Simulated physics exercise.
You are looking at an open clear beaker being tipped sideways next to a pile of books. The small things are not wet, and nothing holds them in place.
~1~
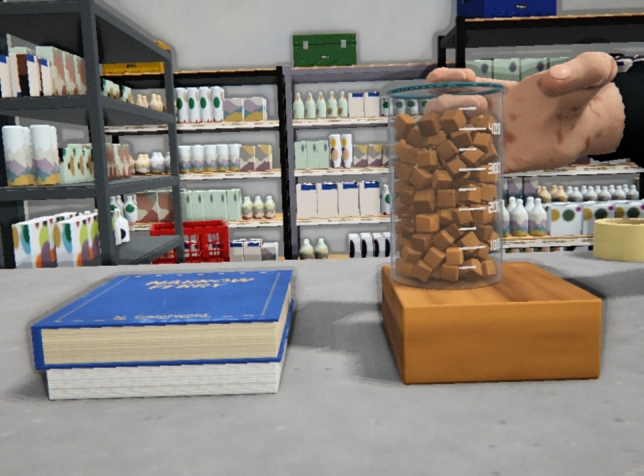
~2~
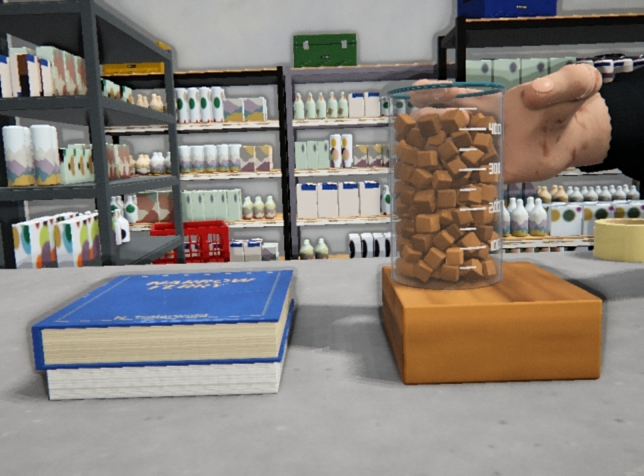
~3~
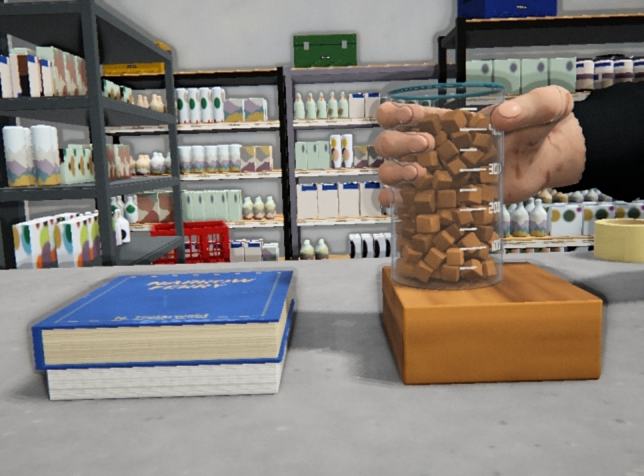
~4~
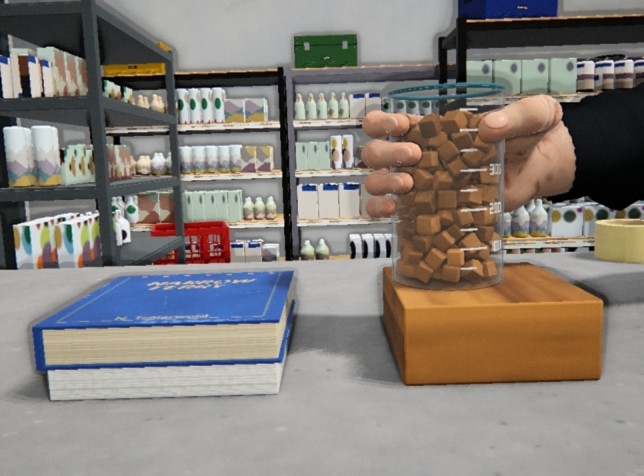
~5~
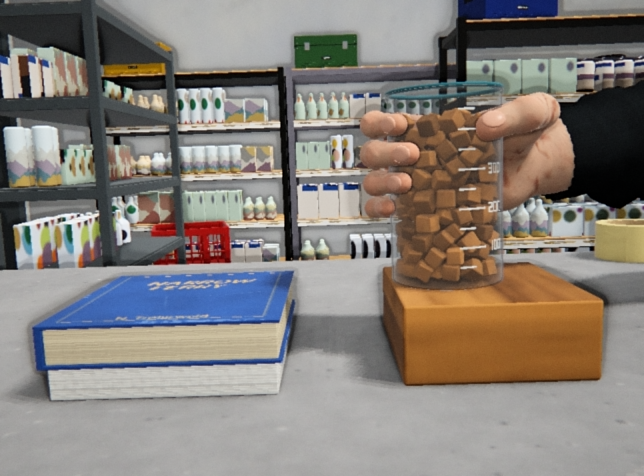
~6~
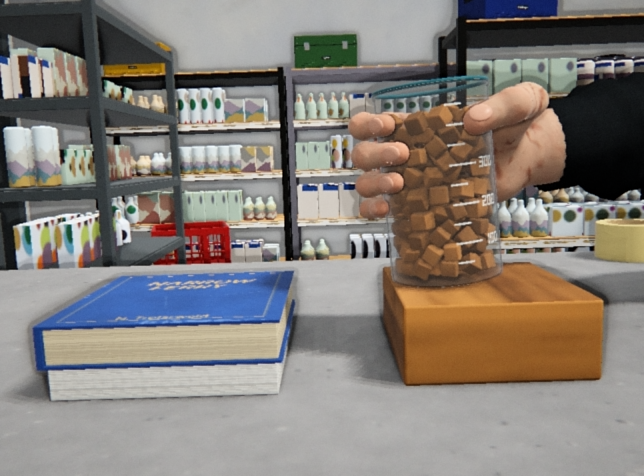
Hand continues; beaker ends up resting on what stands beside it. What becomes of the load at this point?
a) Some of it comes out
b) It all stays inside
(a) Some of it comes out.
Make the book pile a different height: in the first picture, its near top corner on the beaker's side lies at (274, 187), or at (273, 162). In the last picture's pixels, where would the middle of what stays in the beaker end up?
Case 1: (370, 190); case 2: (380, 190).
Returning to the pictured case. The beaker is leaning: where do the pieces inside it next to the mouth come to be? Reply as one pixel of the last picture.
They come to rest at roughly (210, 272).
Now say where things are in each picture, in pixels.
Beaker near (445, 186), nearly full of brown sugar cubes; book pile near (186, 311), its top about level with the beaker's foot, in the first picture.
Beaker near (445, 186), upright; rim near (390, 94); top of the contents near (454, 130), in the second picture.
Beaker near (446, 186), upright; rim near (390, 94); book pile near (187, 312), in the third picture.
Beaker near (446, 187), upright; rim near (391, 94); top of the contents near (455, 131), in the fourth picture.
Beaker near (445, 186), upright; rim near (388, 94); book pile near (188, 312), in the fifth picture.
Beaker near (438, 182), leaning 5°; rim near (374, 95); book pile near (188, 312), its top about level with the beaker's foot, in the sixth picture.
Then, 0.63 s on from there, the beaker leans 36°; everything is still inside.
Then, 1.30 s on from there, the beaker leans 68°; everything is still inside.
Then, 2.10 s on from there, the beaker rests on the book pile at 92°; a small part of the brown sugar cubes out of it.
In the end, the beaker rests on the book pile at 92°; a small part of the brown sugar cubes out of it.
